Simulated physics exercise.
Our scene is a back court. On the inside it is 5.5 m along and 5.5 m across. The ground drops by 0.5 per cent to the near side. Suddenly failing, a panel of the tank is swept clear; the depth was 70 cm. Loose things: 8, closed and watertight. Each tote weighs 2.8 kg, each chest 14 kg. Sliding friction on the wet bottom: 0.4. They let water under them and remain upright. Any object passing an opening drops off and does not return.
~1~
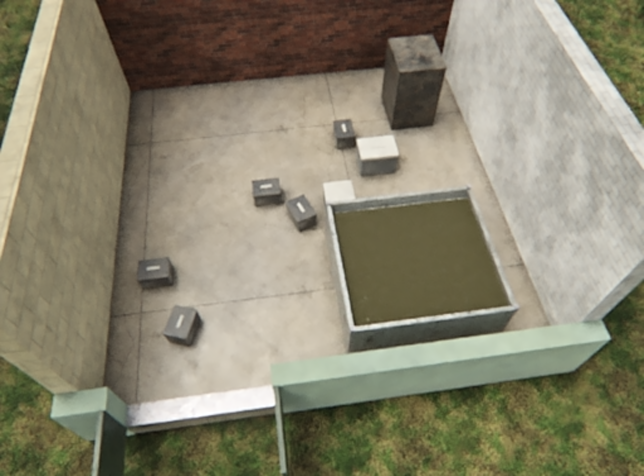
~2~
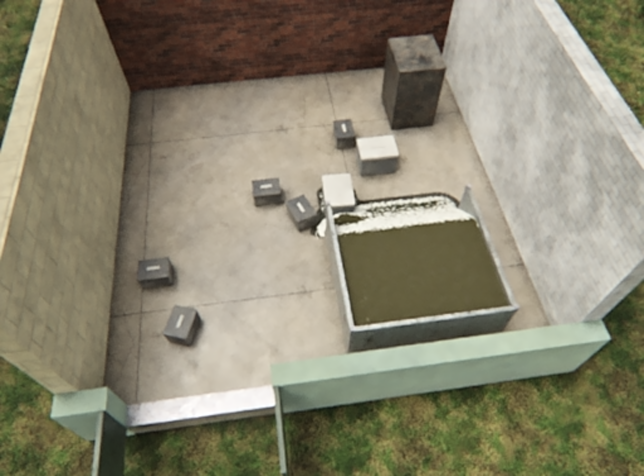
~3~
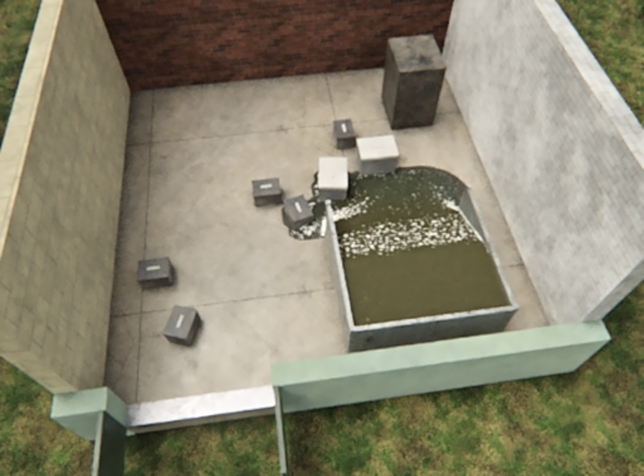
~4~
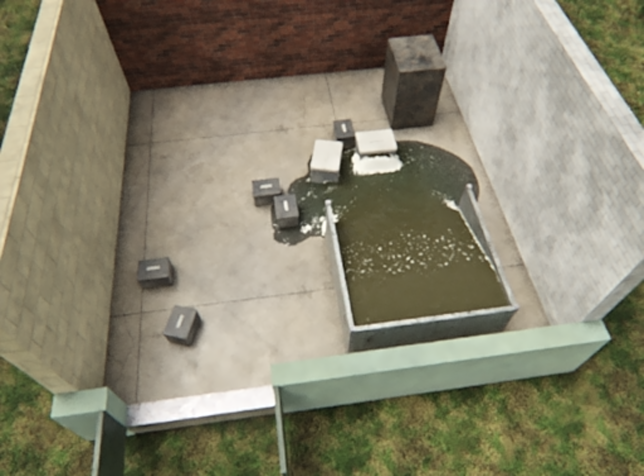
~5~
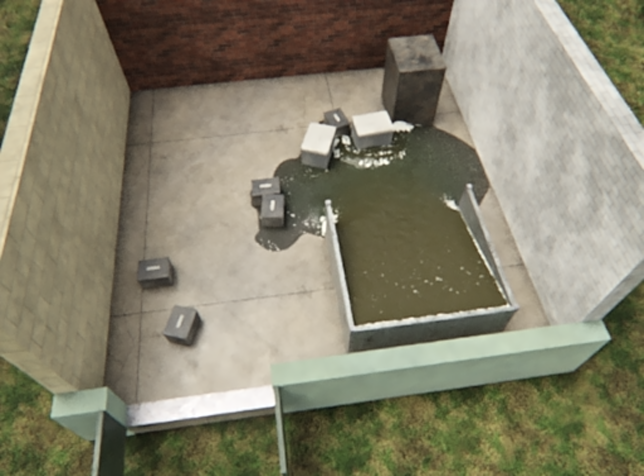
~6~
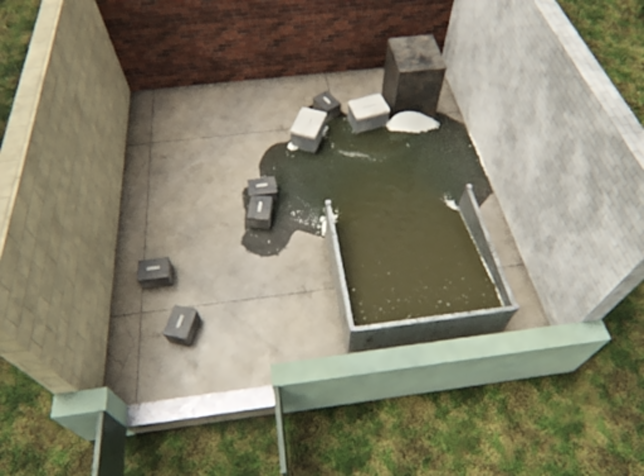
Murky water bursts from the tank's far side and pushes several nearby chests across the floor.
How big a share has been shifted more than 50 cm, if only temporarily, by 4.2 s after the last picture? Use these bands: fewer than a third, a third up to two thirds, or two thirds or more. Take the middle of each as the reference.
It falls in two thirds or more.
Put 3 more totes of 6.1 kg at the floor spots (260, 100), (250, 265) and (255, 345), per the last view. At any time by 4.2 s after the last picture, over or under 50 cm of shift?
Above, below, below.
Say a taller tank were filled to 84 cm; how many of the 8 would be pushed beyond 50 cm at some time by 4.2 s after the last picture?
I count 8 of them in that case.
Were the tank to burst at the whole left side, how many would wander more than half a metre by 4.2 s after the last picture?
In that case the number is 4.
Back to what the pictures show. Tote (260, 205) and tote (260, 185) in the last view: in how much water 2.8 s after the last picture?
First about 0 cm, second about 2 cm.
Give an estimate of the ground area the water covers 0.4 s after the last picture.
Wet area: Approx. 13 m2.
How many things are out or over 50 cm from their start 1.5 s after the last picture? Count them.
The number I get is 5.
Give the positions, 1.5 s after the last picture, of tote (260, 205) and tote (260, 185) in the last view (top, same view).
They end up about (225, 213) and (186, 175) in the last view.
Then, 0.4 s after the last picture 4 of 8 are over 50 cm from their spots; 0 afloat.
Then, 1.5 s after the last picture 5 of 8 are over 50 cm from their spots; 4 afloat.
Then, 2.8 s after the last picture 6 of 8 are over 50 cm from their spots; 4 afloat.
Then, 4.2 s after the last picture 8 of 8 are over 50 cm from their spots, and 8 have been at some point; 5 afloat.
